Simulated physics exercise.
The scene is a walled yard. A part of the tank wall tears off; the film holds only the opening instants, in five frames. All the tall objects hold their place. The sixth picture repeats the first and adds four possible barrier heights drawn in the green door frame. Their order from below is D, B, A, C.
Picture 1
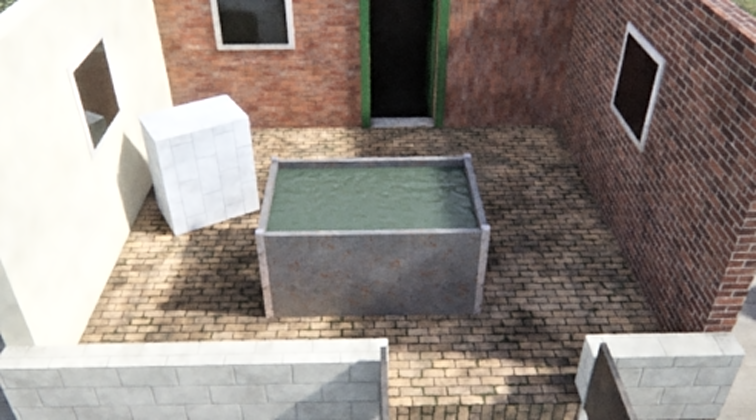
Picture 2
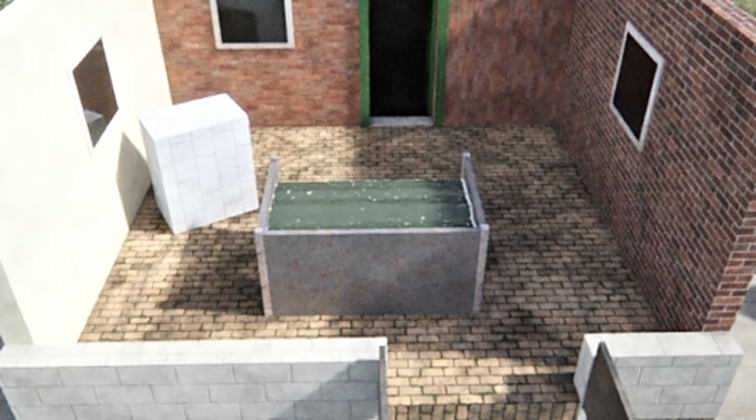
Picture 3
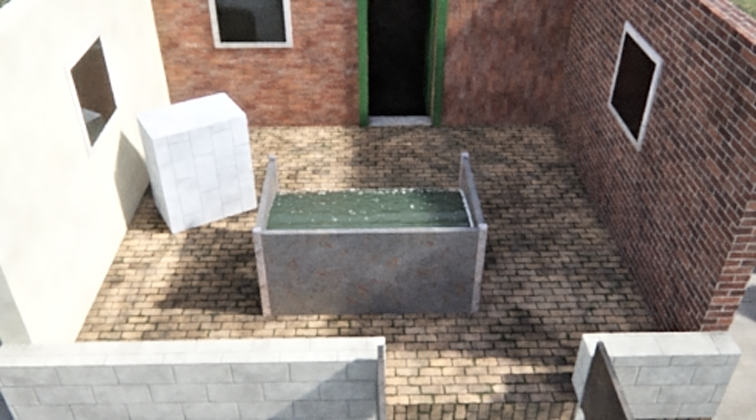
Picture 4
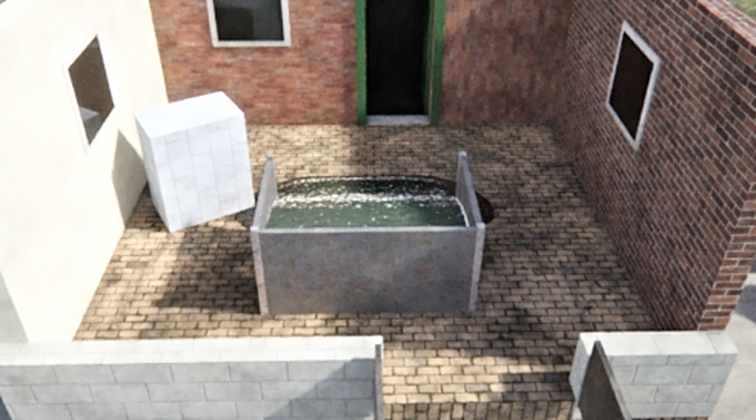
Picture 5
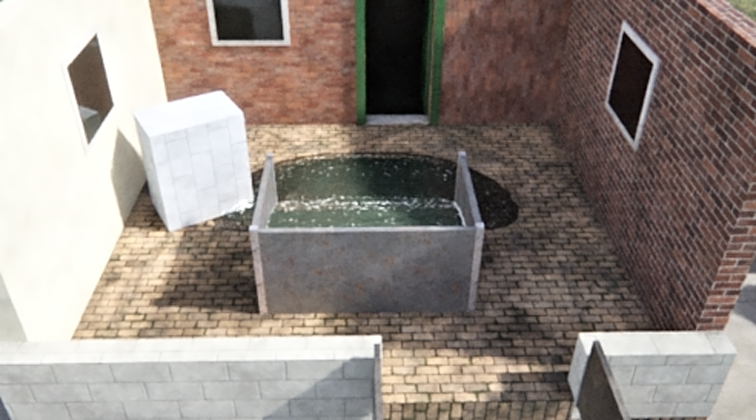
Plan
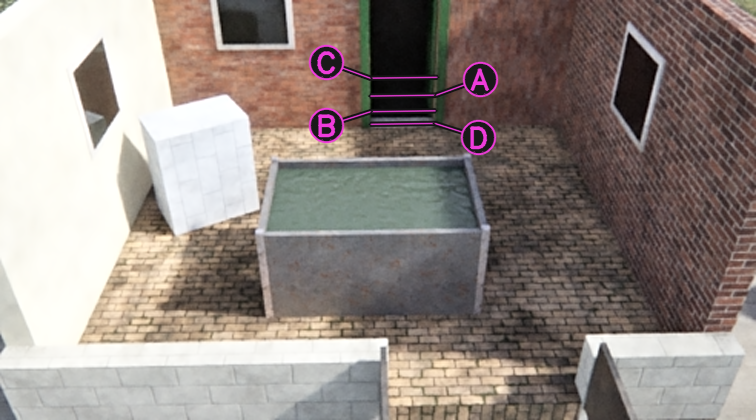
A stone tank full of greenish water stood in a walled brick yard until its back side disappeared, and the water sank inside and spread out behind it across the paving toward the green doorway.
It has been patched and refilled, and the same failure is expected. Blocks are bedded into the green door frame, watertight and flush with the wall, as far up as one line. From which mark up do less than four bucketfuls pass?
It is A.
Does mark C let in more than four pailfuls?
No, that is safe.
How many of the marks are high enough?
Two of the four.
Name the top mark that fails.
Here it is mark B.
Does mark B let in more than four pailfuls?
Yes.
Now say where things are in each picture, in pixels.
In the first picture, water in the tank at rest, its middle at (372, 200); foot of the green doorway at (402, 127); open gate at (487, 333).
In the second picture, water covers 3 % of the ground, its front hidden from here.
In the third picture, water covers 6 % of the ground, its front hidden from here.
In the fourth picture, 13 % of the ground under water, visible out to (244, 209).
In the fifth picture, 21 % of the ground under water, visible out to (432, 160).
In magenta, A at (403, 95); B at (403, 111); C at (403, 77); D at (402, 123); from the bottom up D, B, A, C.
Choosing A, a splash gets over, under a bucket.
Choosing B, about 13 bucketfuls get in.
Choosing C, nothing gets over.
Choosing D, dozens of bucketfuls pour in.
